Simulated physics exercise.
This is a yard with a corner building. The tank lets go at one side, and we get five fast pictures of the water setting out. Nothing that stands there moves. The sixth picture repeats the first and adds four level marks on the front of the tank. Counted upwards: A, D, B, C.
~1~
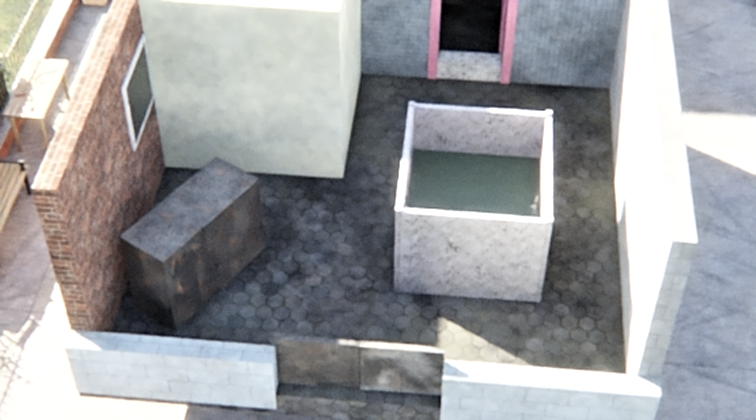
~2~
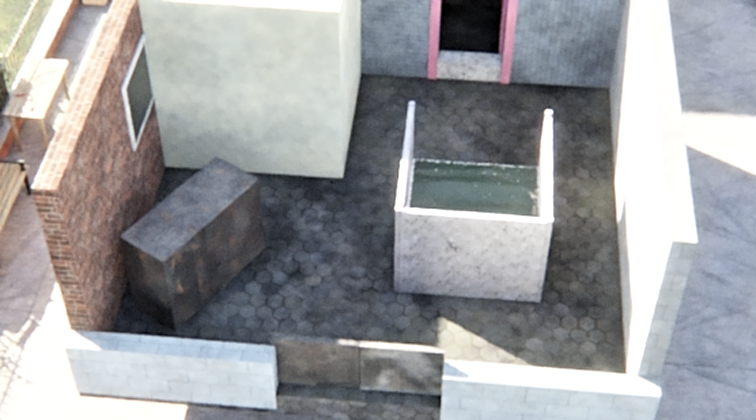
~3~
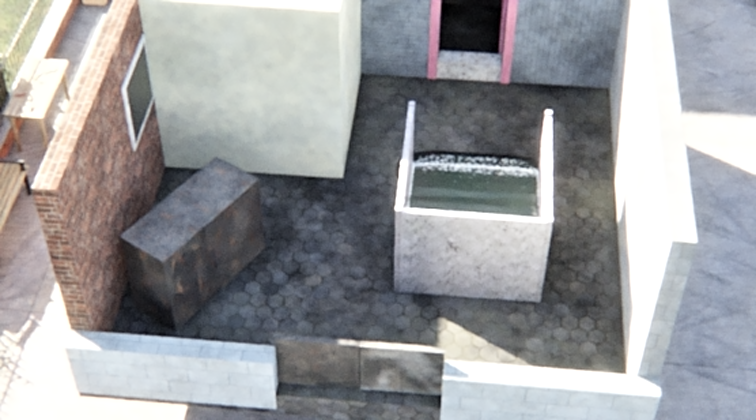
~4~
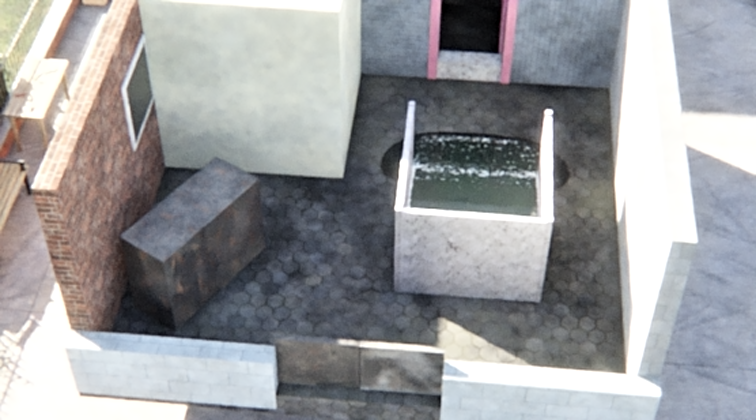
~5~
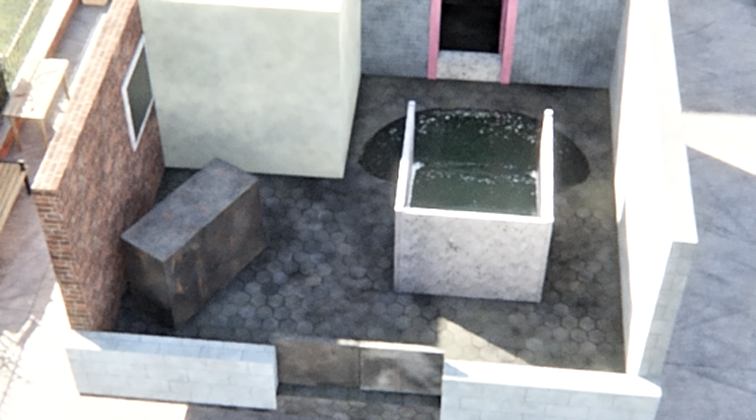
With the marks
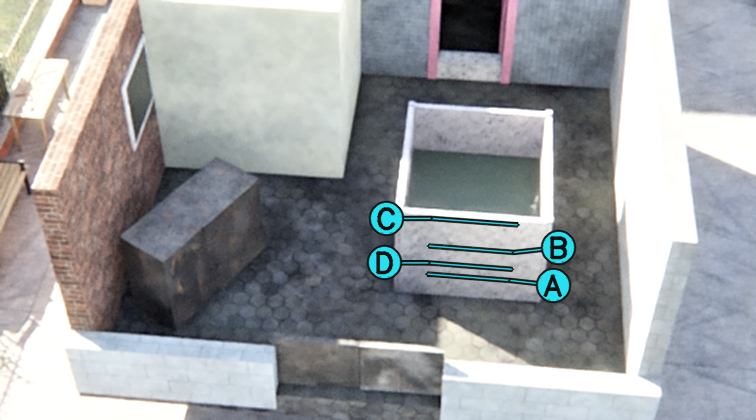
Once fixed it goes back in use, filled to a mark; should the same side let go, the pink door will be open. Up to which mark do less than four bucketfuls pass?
Level D.
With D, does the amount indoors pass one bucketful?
No, it does not.
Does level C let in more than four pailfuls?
Yes.
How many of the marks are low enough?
Two of them.
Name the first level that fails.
B it is.
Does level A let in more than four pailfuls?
No, that is safe.
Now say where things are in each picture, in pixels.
In the first picture, water in the tank at rest, its middle at (473, 202); foot of the pink doorway at (468, 80); shut gate at (360, 350).
In the second picture, water covers 2 % of the ground, its front hidden from here.
In the third picture, water covers 5 % of the ground, its front hidden from here.
In the fourth picture, water covers 9 % of the ground, its front hidden from here.
In the fifth picture, 16 % of the ground under water, visible out to (382, 150).
In cyan, A at (468, 277); B at (471, 249); C at (473, 221); D at (469, 266); from the bottom up A, D, B, C.
Choosing A, nothing gets over.
Choosing B, about 13 bucketfuls get in.
Choosing C, dozens of bucketfuls pour in.
Choosing D, a splash gets over, under a bucket.
